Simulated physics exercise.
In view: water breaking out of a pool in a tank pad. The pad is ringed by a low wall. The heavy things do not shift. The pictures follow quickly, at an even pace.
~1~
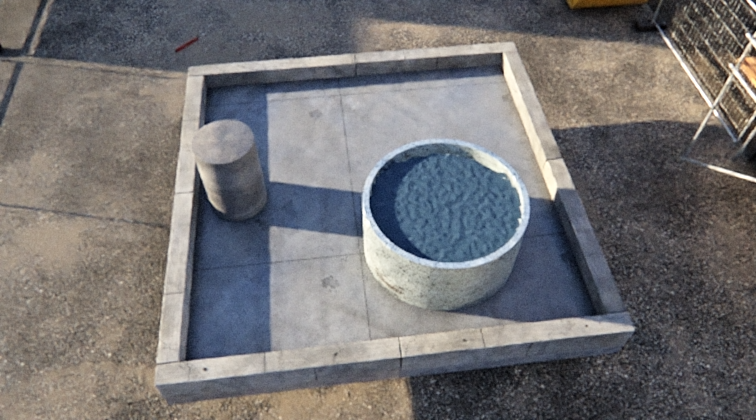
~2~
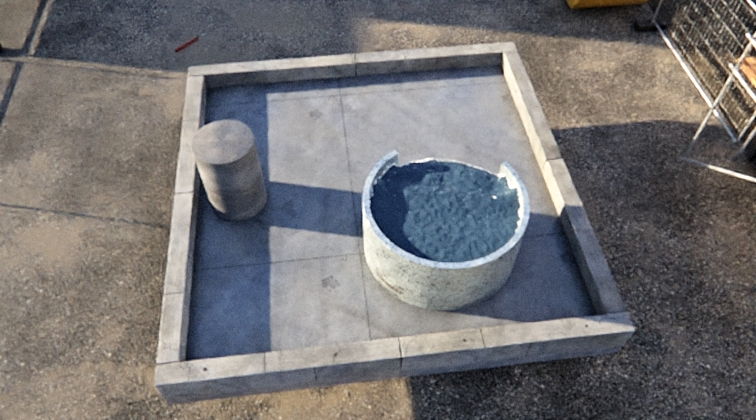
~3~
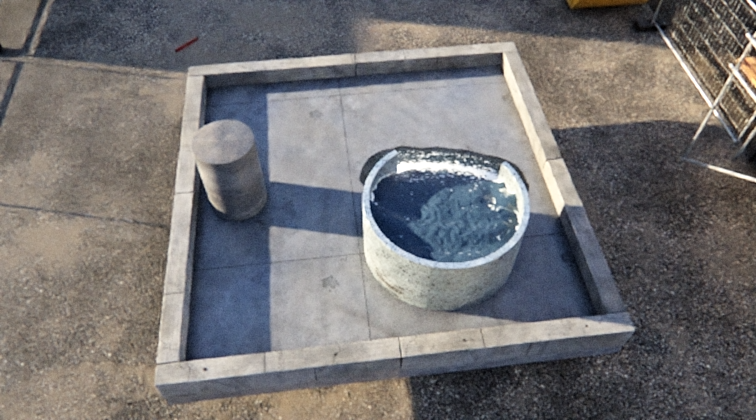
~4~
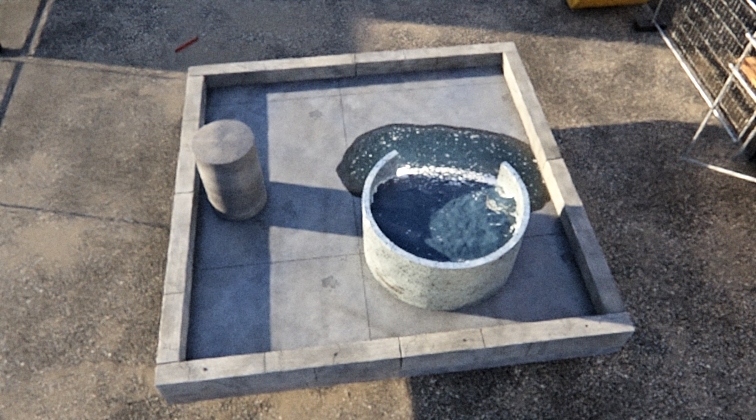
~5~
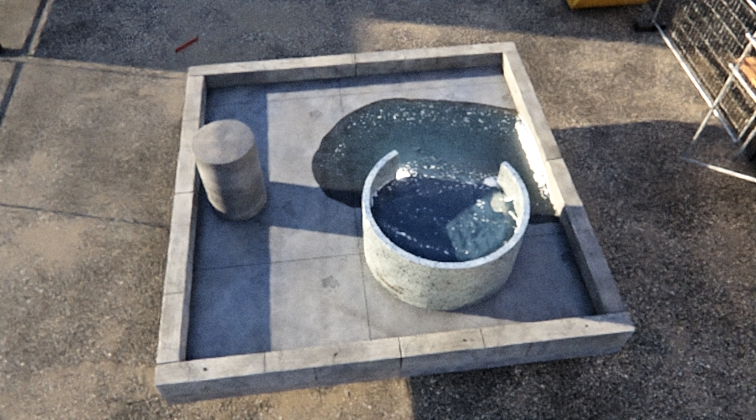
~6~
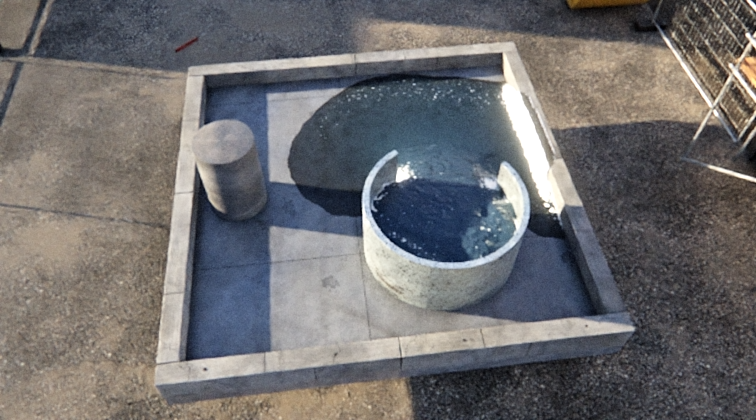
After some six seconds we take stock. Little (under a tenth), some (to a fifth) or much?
Over the wall goes from a tenth to a fifth.
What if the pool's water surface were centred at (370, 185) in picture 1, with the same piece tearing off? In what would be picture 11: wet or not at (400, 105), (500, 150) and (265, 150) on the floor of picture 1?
As listed: Wet, awash, flooded.
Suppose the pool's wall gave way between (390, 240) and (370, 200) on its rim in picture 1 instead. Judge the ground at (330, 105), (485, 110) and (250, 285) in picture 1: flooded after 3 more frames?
In turn: Not flooded, free of water, awash.
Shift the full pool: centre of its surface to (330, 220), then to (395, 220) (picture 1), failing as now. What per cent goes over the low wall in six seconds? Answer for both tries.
About 8 and 8 per cent.
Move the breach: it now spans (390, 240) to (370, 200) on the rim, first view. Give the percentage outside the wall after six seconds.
I make it 10 per cent.
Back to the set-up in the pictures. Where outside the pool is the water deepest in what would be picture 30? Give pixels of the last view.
Around (201, 175).
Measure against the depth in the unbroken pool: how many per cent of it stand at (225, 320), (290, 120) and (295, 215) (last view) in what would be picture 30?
In that order: 2, 10 and 2 per cent.
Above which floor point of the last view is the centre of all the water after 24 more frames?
I would point to (375, 149).
A moment on, water covers 45 % of the floor; the low wall has let 0 % over.
Next, water covers 45 % of the floor; the low wall has let 1 % over.
Then, water covers 50 % of the floor; the low wall has let 11 % over.
Later, water covers 65 % of the floor; the low wall has let 13 % over.
In the end, water covers 85 % of the floor; the low wall has let 13 % over.
